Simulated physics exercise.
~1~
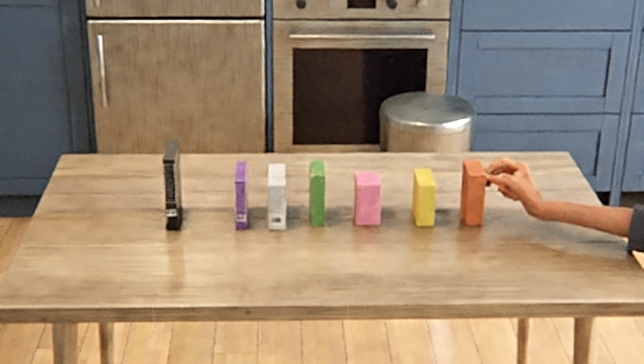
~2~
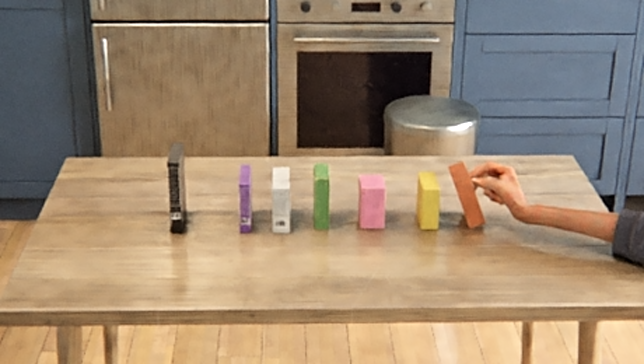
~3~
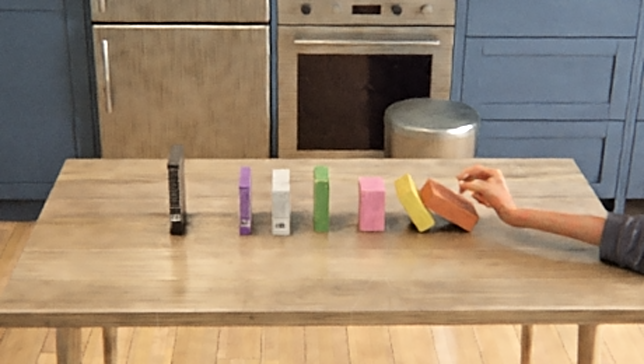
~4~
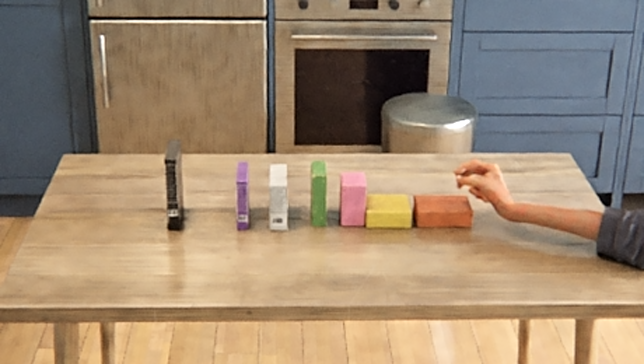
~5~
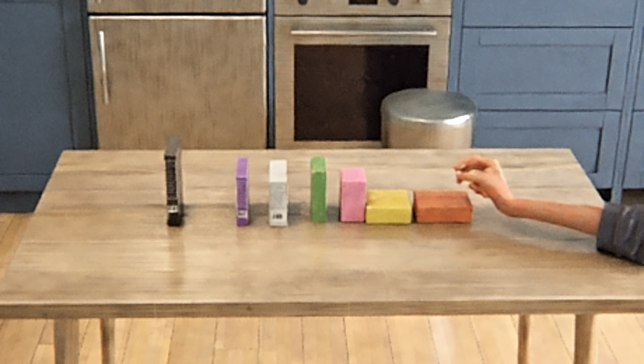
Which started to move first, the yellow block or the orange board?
The orange board started to move first, tipping under the hand while the yellow block was still standing straight.
